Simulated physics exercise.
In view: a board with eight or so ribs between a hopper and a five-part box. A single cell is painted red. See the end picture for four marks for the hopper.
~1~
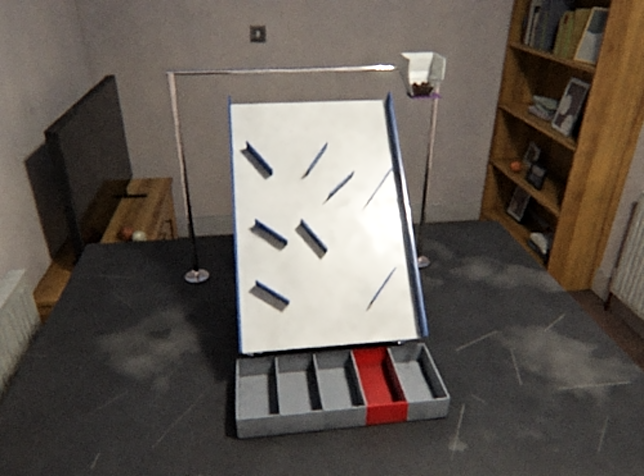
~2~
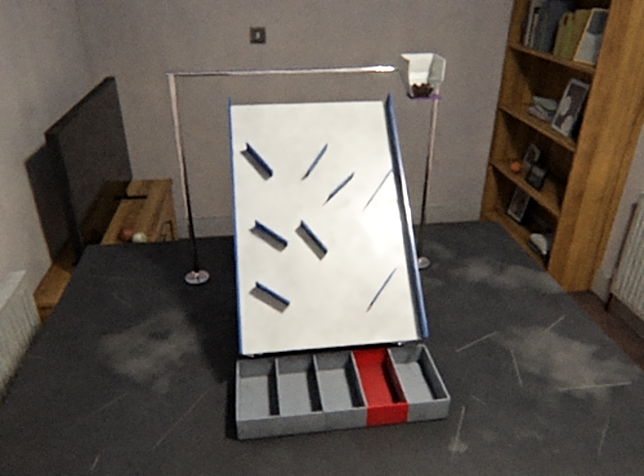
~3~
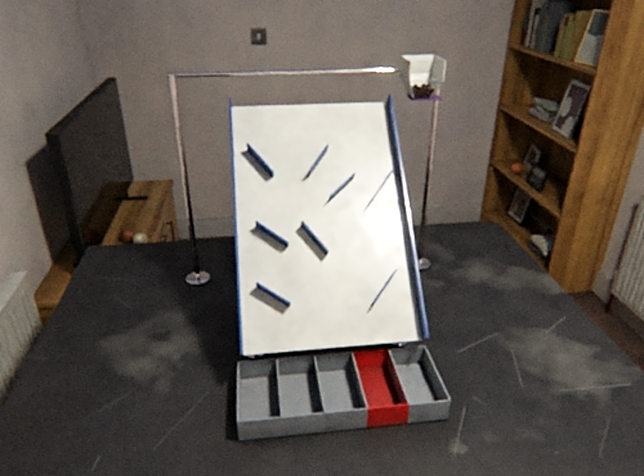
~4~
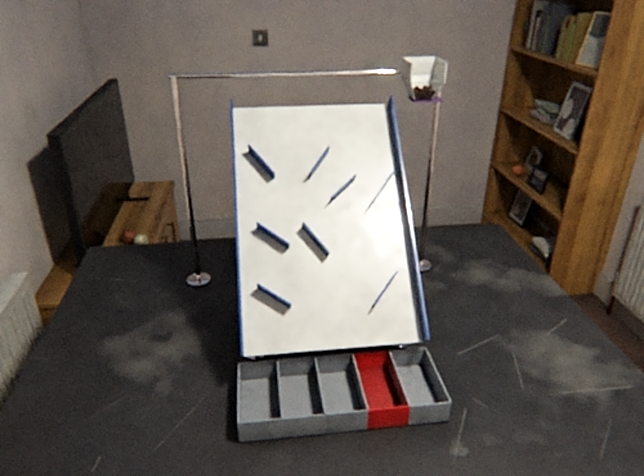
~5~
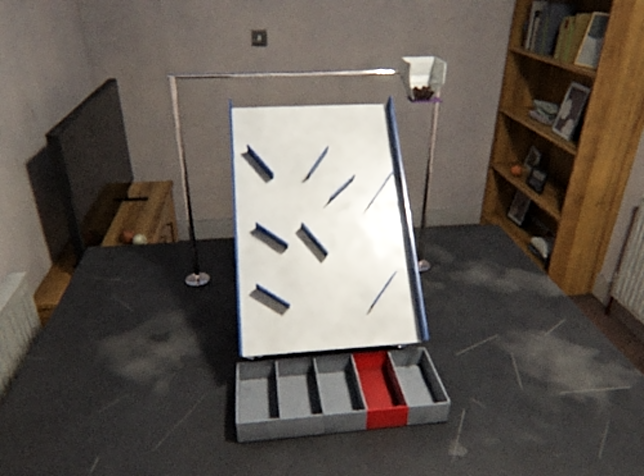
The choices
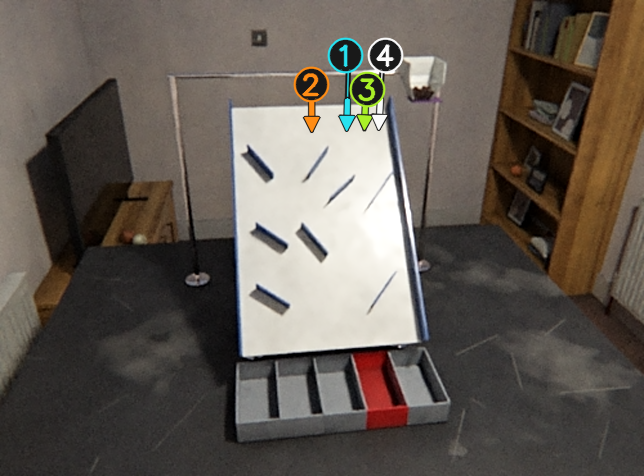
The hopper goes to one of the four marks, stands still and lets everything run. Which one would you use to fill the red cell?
The best mark is 1.
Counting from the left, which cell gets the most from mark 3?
The third from the left.
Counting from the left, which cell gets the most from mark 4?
It is the third one.
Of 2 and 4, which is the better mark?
Mark 2.
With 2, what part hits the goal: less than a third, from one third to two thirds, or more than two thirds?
It is less than a third.
On the marked copy, mark 1 meets the board at (346, 125); mark 2 meets the board at (311, 126); mark 3 meets the board at (364, 124); mark 4 meets the board at (379, 124).
If 1 is chosen, about two thirds in the red cell, about a third in other cells.
If 2 is chosen, about a quarter in the red cell, most in other cells.
If 3 is chosen, a small part in the red cell, most in other cells.
If 4 is chosen, none in the red cell, nearly all in other cells, a small part outside the box.
